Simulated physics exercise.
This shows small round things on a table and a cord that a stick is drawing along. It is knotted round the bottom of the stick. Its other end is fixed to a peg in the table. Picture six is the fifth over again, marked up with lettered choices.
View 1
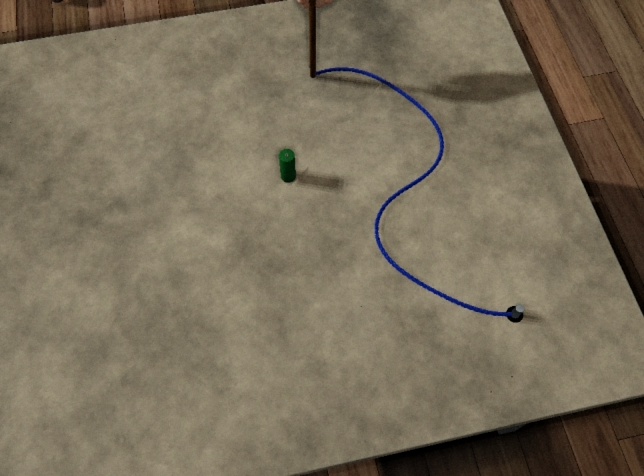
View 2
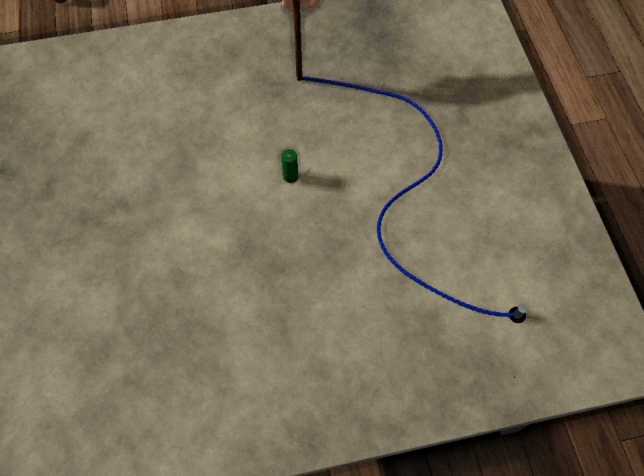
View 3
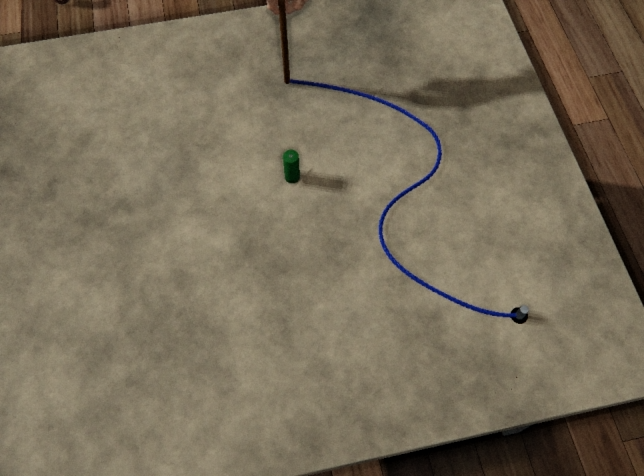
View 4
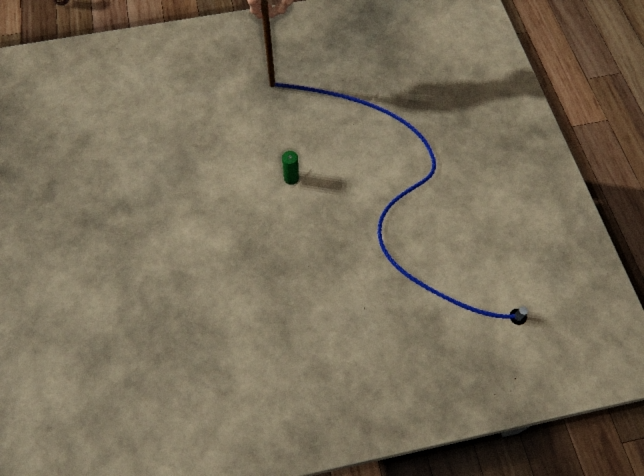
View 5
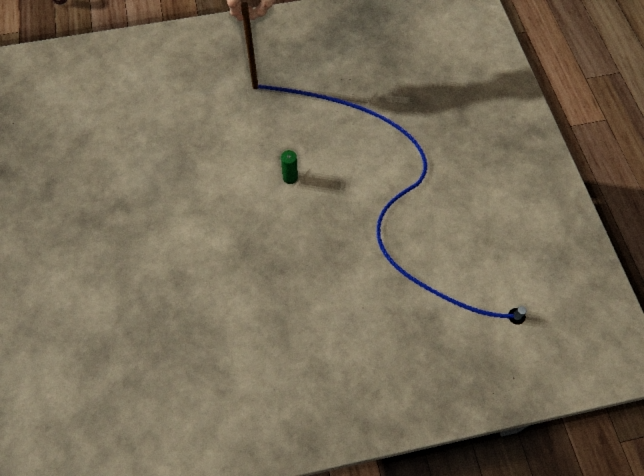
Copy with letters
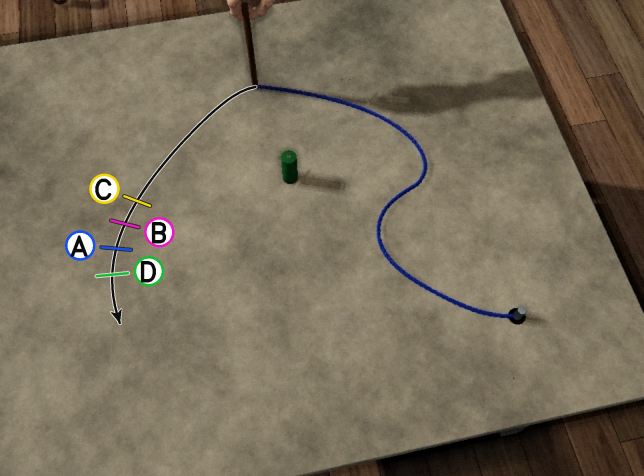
A pale, mottled tabletop standing on a wooden plank floor is seen from above at an angle. A small green cylinder stands upper left of centre, and a blue cord winds in an S-shape from a dark upright stick at the top to a small dark peg at lower right. Fingers holding the stick draw it steadily left and slightly nearer, pulling the cord's upper curve flatter, while the view barely shifts.
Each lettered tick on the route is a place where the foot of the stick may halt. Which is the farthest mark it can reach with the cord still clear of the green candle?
The farthest safe stop is B.
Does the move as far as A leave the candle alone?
No.
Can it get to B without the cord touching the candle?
Yes.
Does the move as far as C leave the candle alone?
Yes.
On the marked copy, A at (116, 249); B at (125, 224); C at (137, 201); D at (112, 275); the route from (256, 87) via (149, 183) to (120, 323).
Taking B. A third of the way, foot of the stick (202, 123), middle of the cord (403, 176).
Two thirds of the way, foot of the stick (157, 174), middle of the cord (379, 173).
When it is over, foot of the stick (125, 224), middle of the cord (353, 178); nothing has been touched.
As for the rest, A brings the cord against the candle; C is safe but short; D brings the cord against the candle.
